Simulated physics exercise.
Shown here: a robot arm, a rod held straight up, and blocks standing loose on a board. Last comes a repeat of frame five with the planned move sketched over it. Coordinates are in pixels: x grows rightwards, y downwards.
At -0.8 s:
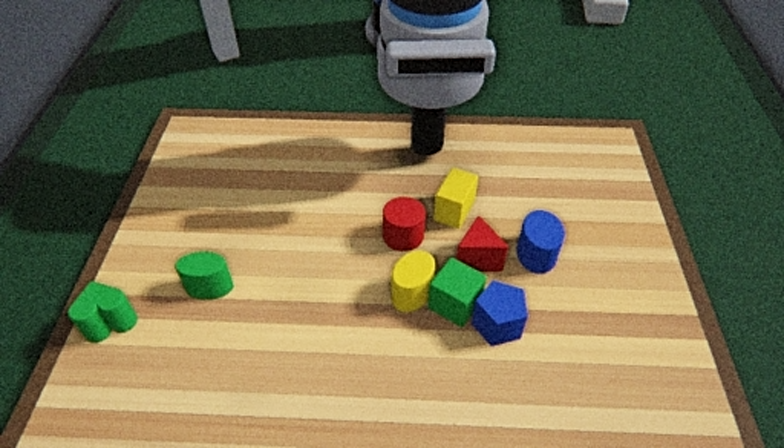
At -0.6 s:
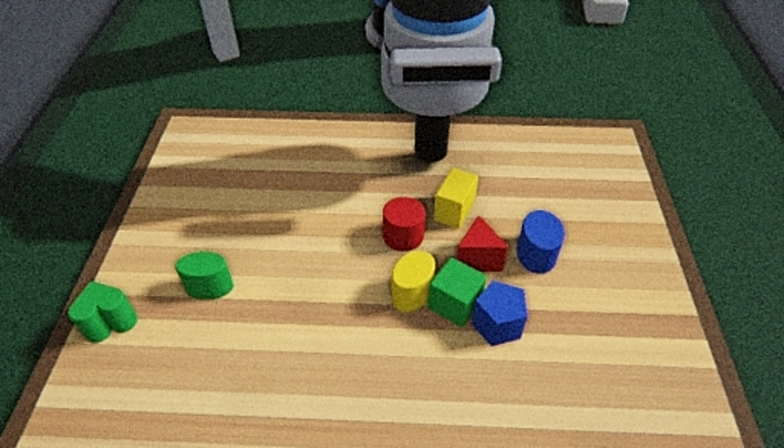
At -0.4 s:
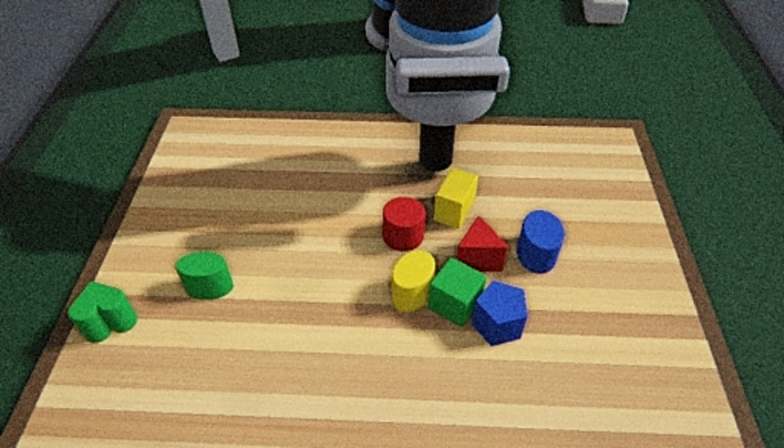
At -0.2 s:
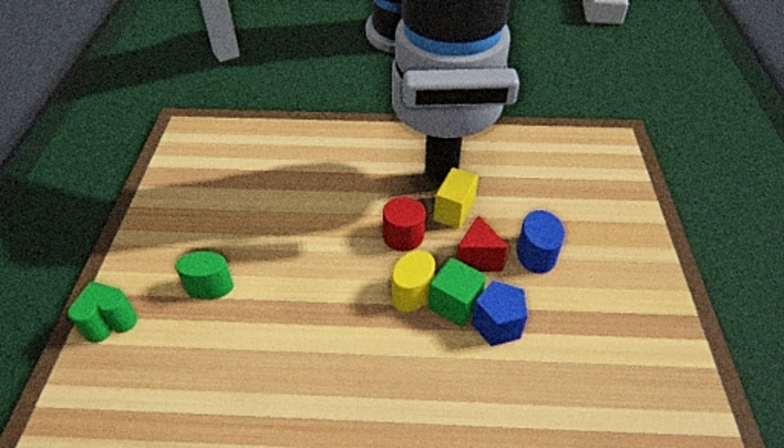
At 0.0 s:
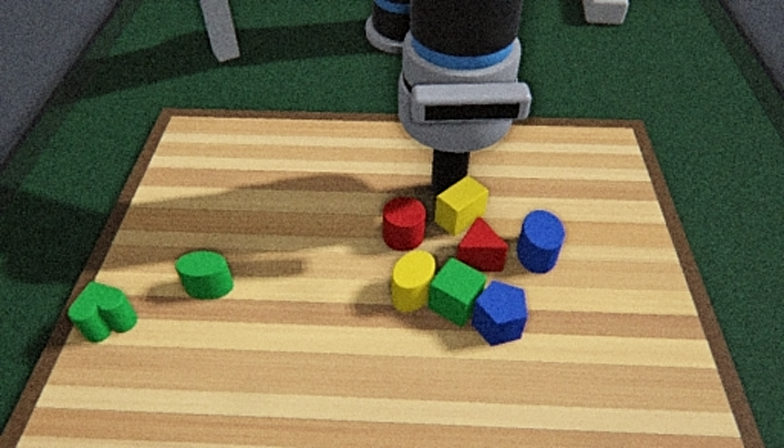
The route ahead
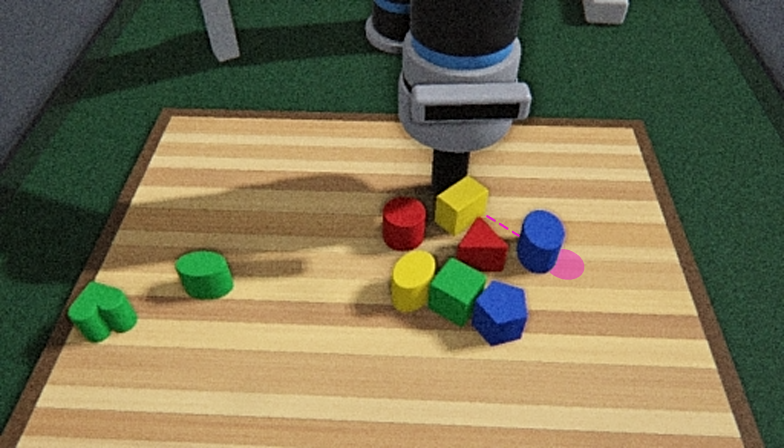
A robot arm moved its upright black rod forward over the wooden board toward a cluster of colored blocks, then nudged the yellow block slightly, turning it a little, while the other blocks stayed still.
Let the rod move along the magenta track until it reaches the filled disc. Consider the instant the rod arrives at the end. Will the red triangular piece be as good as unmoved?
No
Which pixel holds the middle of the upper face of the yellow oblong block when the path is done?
It ends at (479, 214).
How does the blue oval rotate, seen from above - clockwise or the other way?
Looking down, my answer is that the blue oval rotates clockwise.
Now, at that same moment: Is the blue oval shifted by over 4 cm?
Yes - that is the case.
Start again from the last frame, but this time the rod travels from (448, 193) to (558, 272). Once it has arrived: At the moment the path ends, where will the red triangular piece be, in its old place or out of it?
It's moved.
Drawn move, straight from (448, 193) to (565, 264).
The first path, step by step. One third of the way, rod at (486, 205); yellow oblong block at (478, 212), turned 65° clockwise; red triangular piece at (482, 245).
Two thirds of the way, rod at (526, 229); yellow oblong block at (479, 214), turned 85° clockwise; red triangular piece at (481, 248); blue oval at (559, 241).
At the end, rod at (568, 255); red cylinder still; yellow oblong block at (479, 214), turned 85° clockwise; red triangular piece at (481, 248); blue oval at (589, 273), turned 55° clockwise.
